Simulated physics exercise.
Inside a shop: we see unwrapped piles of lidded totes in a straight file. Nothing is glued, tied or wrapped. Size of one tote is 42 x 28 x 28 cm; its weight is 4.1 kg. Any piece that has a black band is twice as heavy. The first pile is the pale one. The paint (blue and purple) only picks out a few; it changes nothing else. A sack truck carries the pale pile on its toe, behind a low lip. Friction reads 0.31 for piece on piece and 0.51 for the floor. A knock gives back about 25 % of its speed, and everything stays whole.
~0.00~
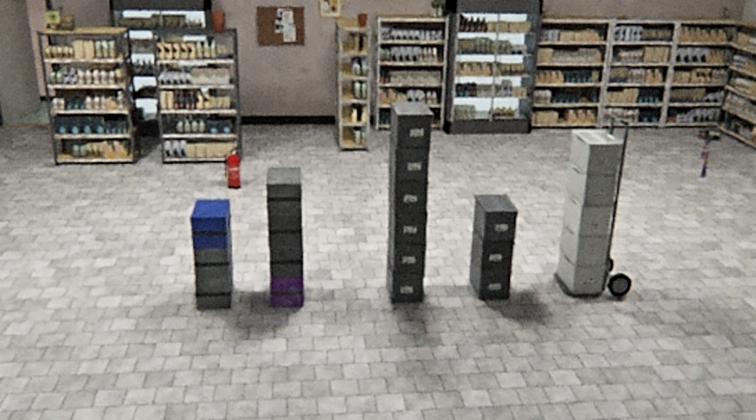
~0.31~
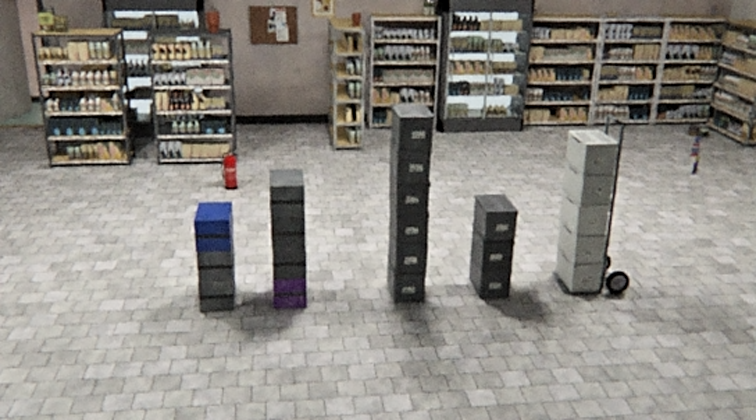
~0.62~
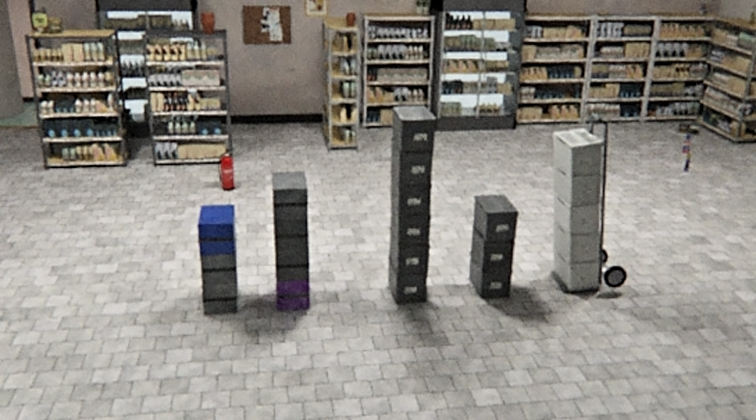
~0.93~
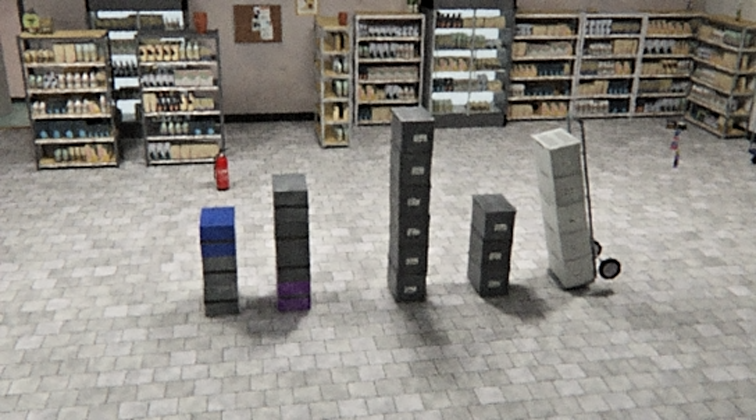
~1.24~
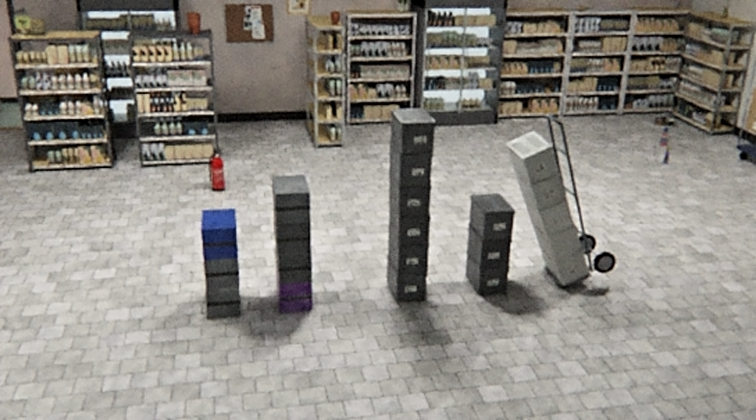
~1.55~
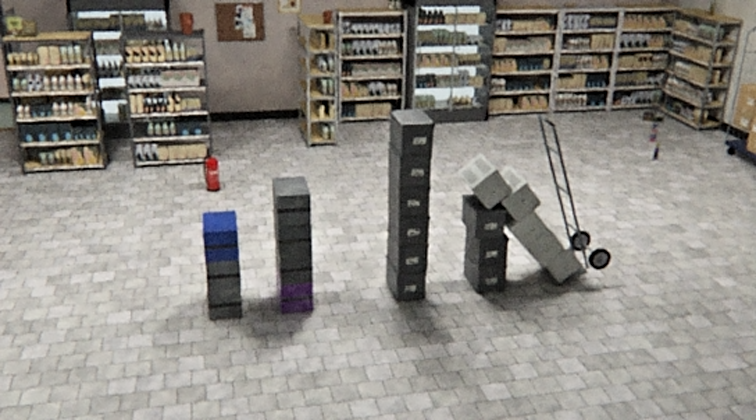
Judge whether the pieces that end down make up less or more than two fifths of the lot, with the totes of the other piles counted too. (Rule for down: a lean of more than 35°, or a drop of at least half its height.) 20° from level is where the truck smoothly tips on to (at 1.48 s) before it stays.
Two fifths is overtaken.
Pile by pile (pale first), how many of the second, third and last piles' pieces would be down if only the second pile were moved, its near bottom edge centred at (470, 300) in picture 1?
Pile tally - second: 2, third: 6, last: 2.
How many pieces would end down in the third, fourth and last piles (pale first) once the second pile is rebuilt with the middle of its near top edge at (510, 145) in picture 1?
In that case third 5, fourth 3, last 3.
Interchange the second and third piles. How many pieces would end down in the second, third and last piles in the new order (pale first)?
Down tally in the new order: Second = 6, third = 3, last = 2.
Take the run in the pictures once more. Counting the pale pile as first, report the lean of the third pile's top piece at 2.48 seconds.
Roughly 10° from upright.
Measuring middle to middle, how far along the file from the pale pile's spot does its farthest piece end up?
Something like 180 cm along the file.
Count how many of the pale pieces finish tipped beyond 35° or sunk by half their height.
I count 5 pale pieces.
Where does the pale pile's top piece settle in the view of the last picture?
(366, 240).
After 2.48 s, 5 of the pale pile down; 2 of the 16 other totes down.
After 3.74 s, 5 of the pale pile down; 10 of the 16 other totes down; blue tote 17° from how it stood.
In the end (5.2 s), 5 of the pale pile down; 13 of the 16 other totes down; blue tote on its side; purple tote unmoved. That is 81 per cent. From the last view, middles, blue tote near (108, 307), purple tote near (294, 287).
